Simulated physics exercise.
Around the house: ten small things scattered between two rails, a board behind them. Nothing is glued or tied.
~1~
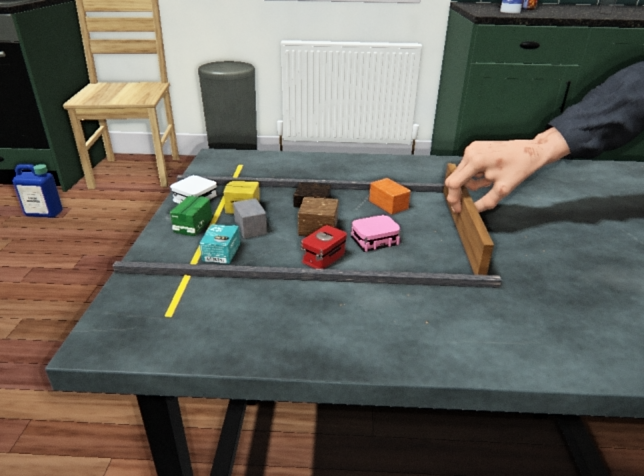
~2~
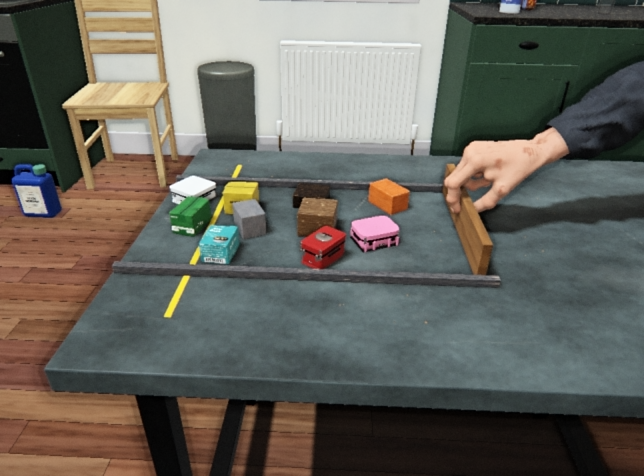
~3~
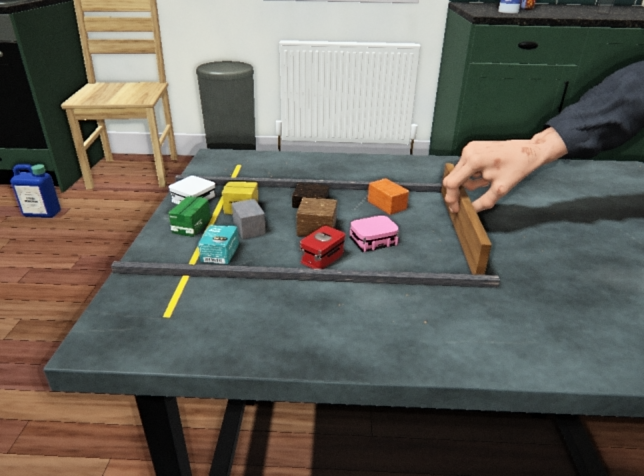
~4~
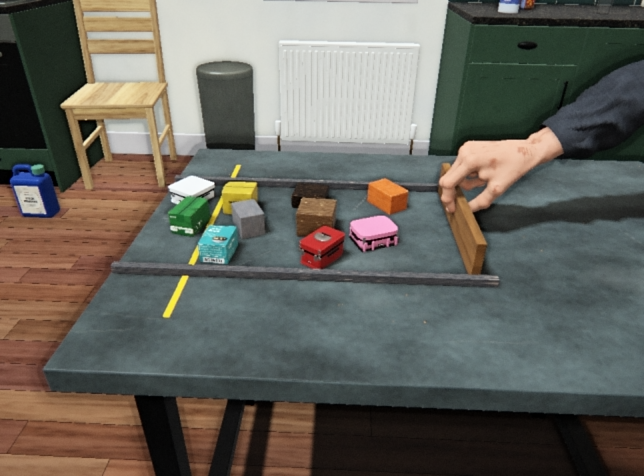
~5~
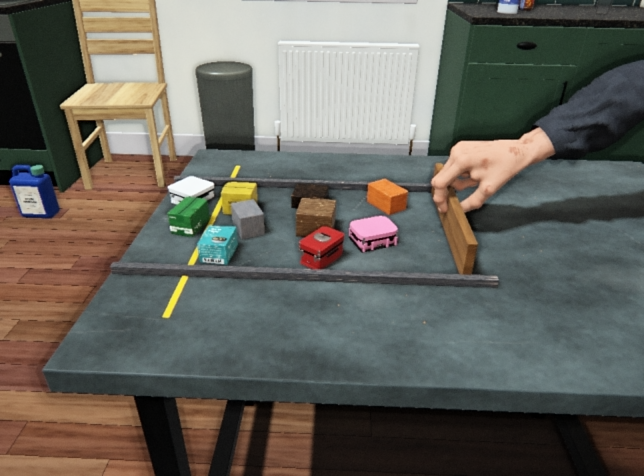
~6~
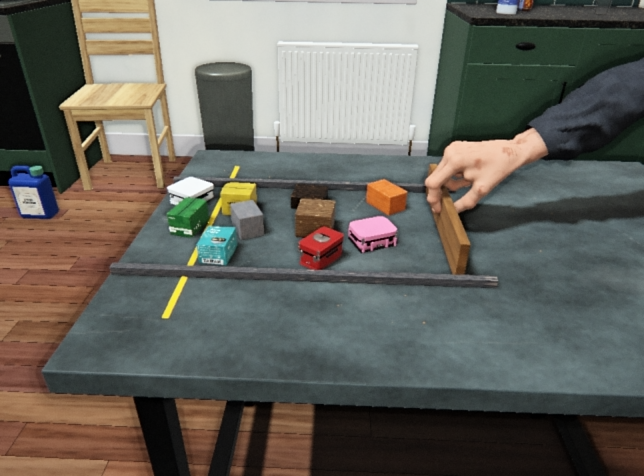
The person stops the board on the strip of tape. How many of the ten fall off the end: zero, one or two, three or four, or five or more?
The number that fall off is three or four.
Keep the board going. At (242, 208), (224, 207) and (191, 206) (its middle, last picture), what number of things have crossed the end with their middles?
It would be 2, 3 and 5.
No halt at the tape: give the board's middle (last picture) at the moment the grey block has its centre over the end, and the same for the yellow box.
Its middle is around (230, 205) and around (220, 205).
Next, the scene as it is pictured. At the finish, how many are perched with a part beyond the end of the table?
Overhanging: 1.
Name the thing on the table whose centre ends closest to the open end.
The brown block.
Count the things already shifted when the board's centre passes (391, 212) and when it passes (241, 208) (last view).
First 2, then 10.
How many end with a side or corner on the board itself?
That makes 3.
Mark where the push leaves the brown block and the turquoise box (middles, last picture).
About (153, 212), and the other about (155, 243).
Soon after, none off yet; white case at rest near (191, 194); green box at rest near (189, 217); turquoise box at rest near (218, 245).
Then, none off yet; white case moving near (186, 193); green box moved a little near (167, 216); turquoise box at rest near (218, 245).
At rest, the number that fall off is three or four; fallen, grey block, yellow box, green box and white case.
